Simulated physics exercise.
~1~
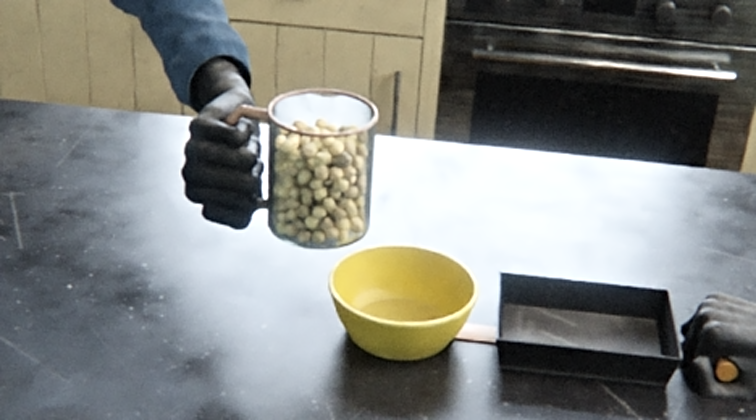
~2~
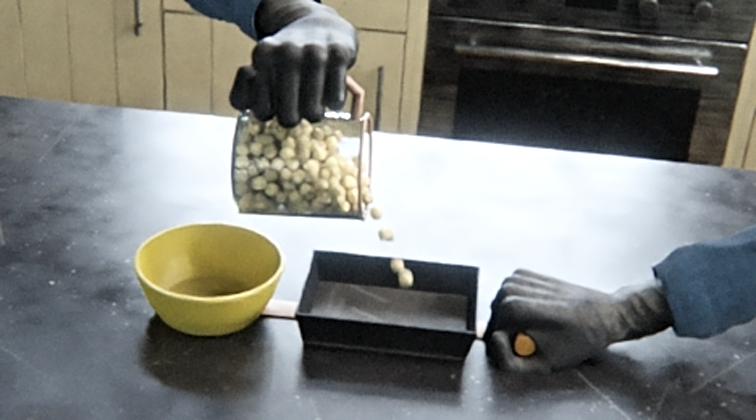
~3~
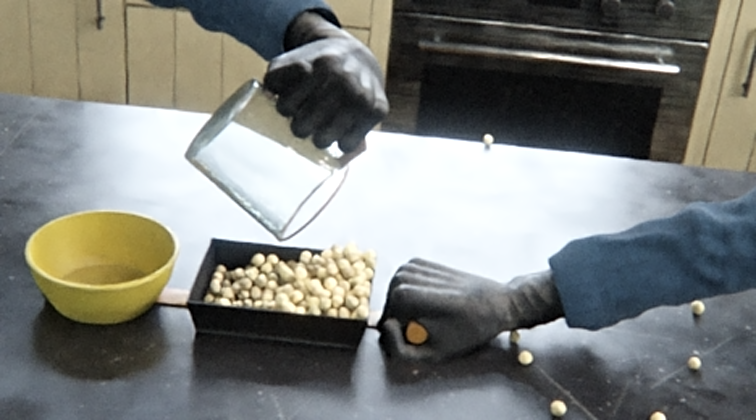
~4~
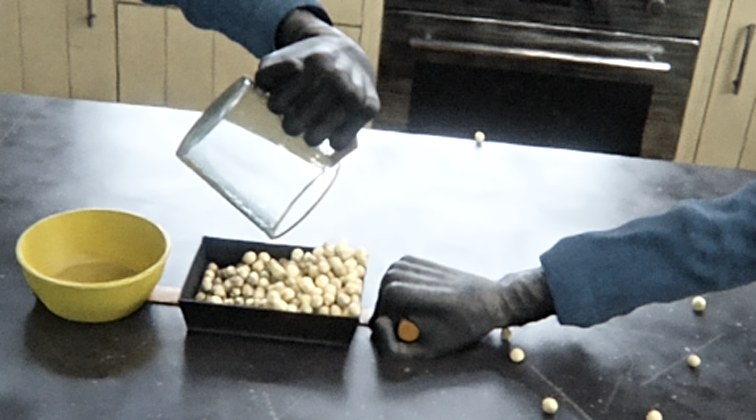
On a dark kitchen counter, one gloved hand pulled a joined yellow bowl and black tin to the left while the other tipped a clear cup of round nuts, filling the tin, leaving the bowl empty and a few nuts scattered on the counter.
